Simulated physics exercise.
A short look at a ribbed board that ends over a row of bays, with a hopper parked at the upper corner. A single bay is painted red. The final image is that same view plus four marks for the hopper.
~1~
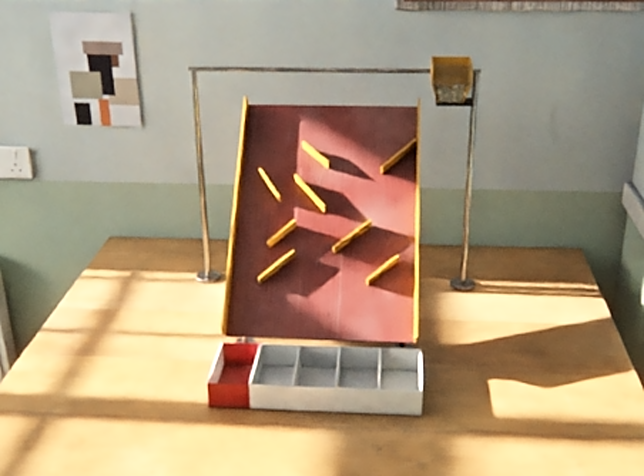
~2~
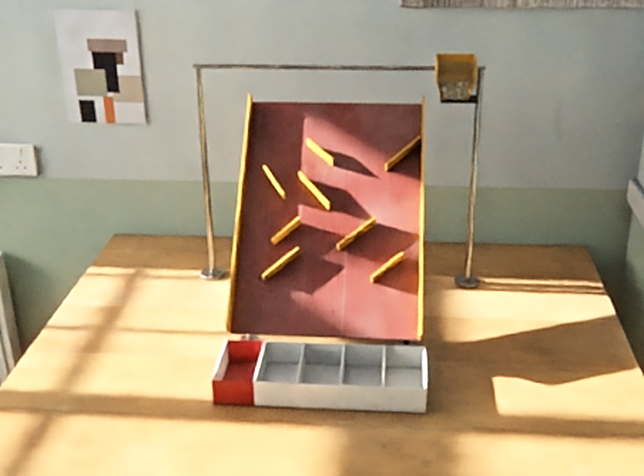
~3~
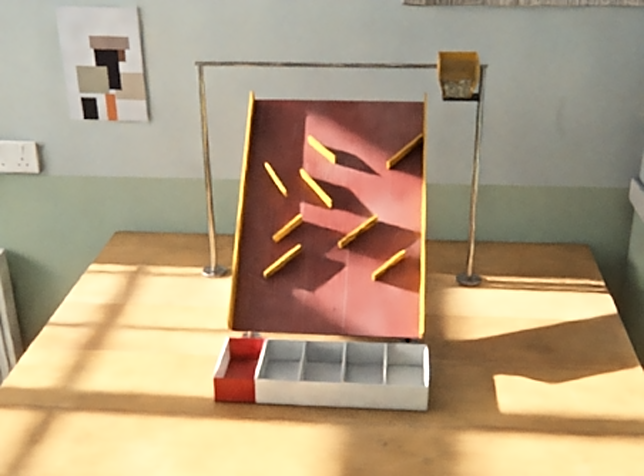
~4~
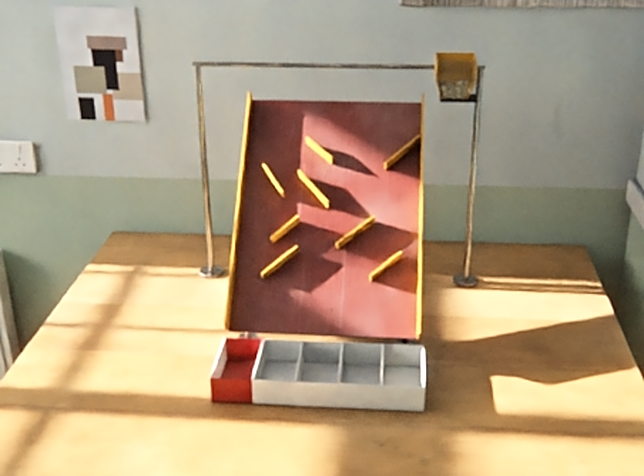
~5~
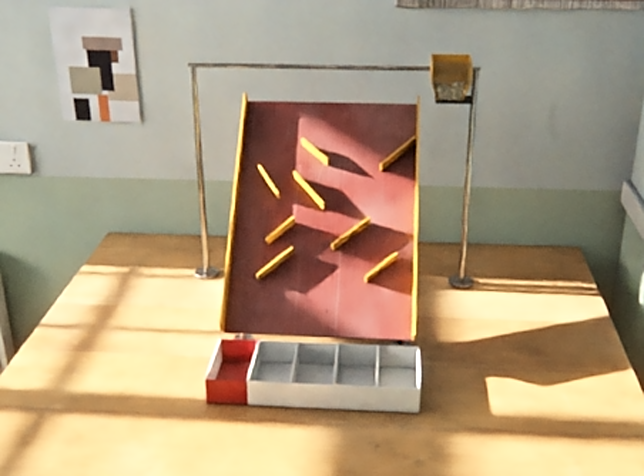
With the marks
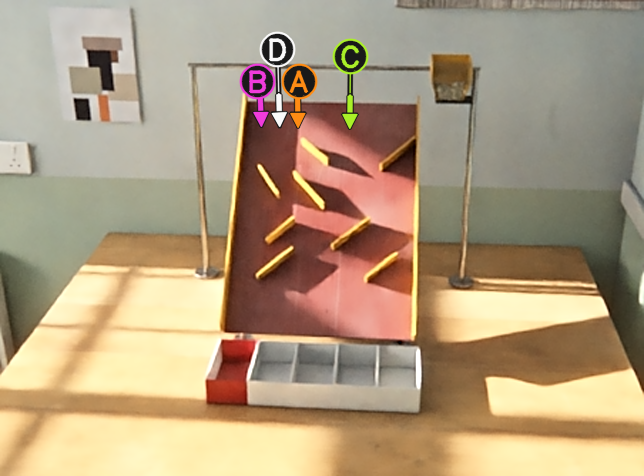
To begin with, a yellow hopper sits at the upper right above a reddish sloping board with yellow ribs, its foot facing a row of five bays, the leftmost red. The view drifts slightly, shifting the scene right and then back left, while the hopper, board and bays stay still.
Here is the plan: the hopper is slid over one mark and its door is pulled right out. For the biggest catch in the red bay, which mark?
The answer is mark B.
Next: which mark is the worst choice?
It is C.
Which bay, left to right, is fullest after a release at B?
It is the first one.
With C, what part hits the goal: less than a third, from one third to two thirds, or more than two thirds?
Less than a third.
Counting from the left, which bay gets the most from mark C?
The second from the left.
On the marked copy, mark A meets the board at (297, 122); mark B meets the board at (261, 121); mark C meets the board at (349, 123); mark D meets the board at (279, 121).
If A is chosen, about a third in the red bay, about two thirds in other bays, a stray few outside the box.
If B is chosen, most in the red bay, about a quarter in other bays.
If C is chosen, about a quarter in the red bay, most in other bays.
If D is chosen, about a third in the red bay, about two thirds in other bays.
